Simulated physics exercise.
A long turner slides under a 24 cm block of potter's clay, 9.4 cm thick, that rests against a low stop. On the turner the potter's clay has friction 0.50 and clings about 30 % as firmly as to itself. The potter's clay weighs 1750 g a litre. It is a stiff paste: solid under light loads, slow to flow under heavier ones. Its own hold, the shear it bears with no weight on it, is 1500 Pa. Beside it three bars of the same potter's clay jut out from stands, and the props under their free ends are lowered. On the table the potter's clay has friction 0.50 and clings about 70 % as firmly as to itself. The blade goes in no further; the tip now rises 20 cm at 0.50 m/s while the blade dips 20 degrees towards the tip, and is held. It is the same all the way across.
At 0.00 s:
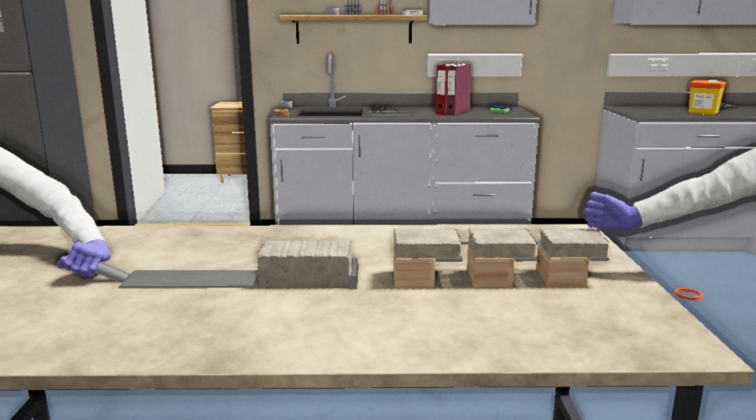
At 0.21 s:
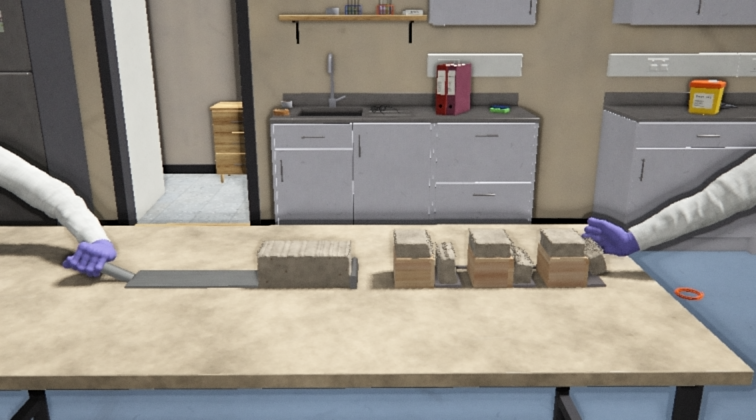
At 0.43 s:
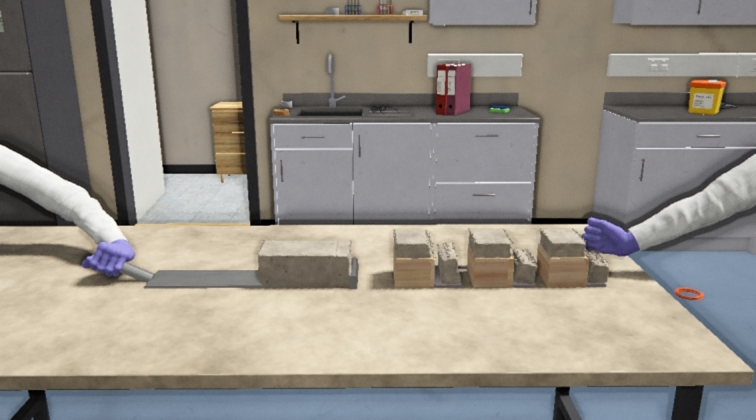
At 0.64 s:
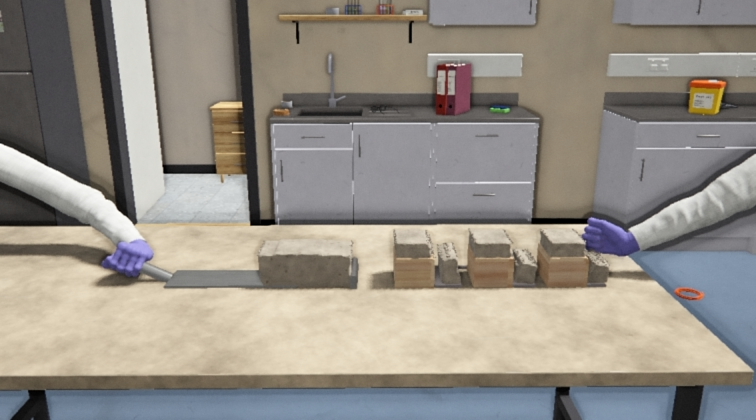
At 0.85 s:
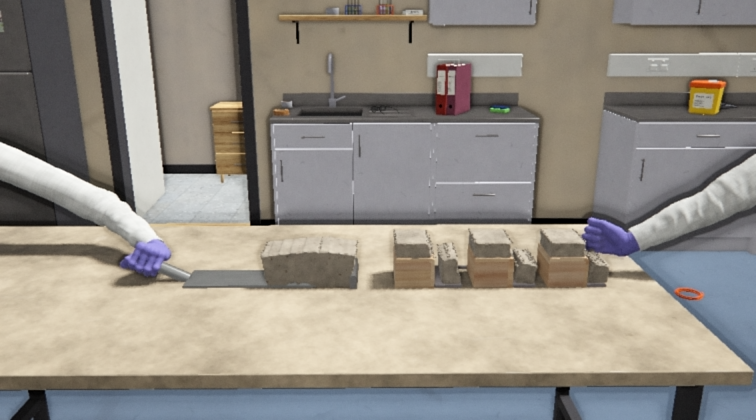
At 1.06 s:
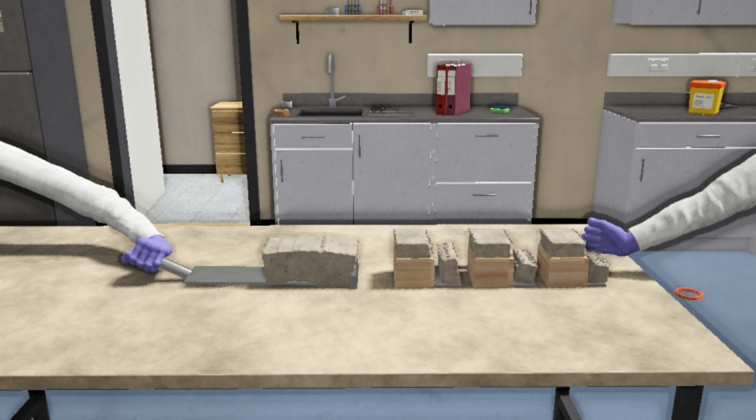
In this clip, the overhanging ends of three grey clay bars on stands drop beside a gloved hand, while another gloved hand slides a flat blade rightward under a grey block, whose top becomes slightly arched.
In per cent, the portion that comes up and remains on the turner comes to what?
About 55 %.
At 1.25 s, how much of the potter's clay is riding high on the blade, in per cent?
About 45 %.
After 1.25 s, the tip is 9.7 cm up.
After 1.48 s, the tip is 20 cm up and 56 % is riding high on the blade.
After 1.70 s, the tip is 20 cm up and 56 % is riding high on the blade.
After 1.92 s, the tip is 20 cm up and 55 % is riding high on the blade.
After 2.50 s, the tip is 20 cm up and 55 % is riding high on the blade.
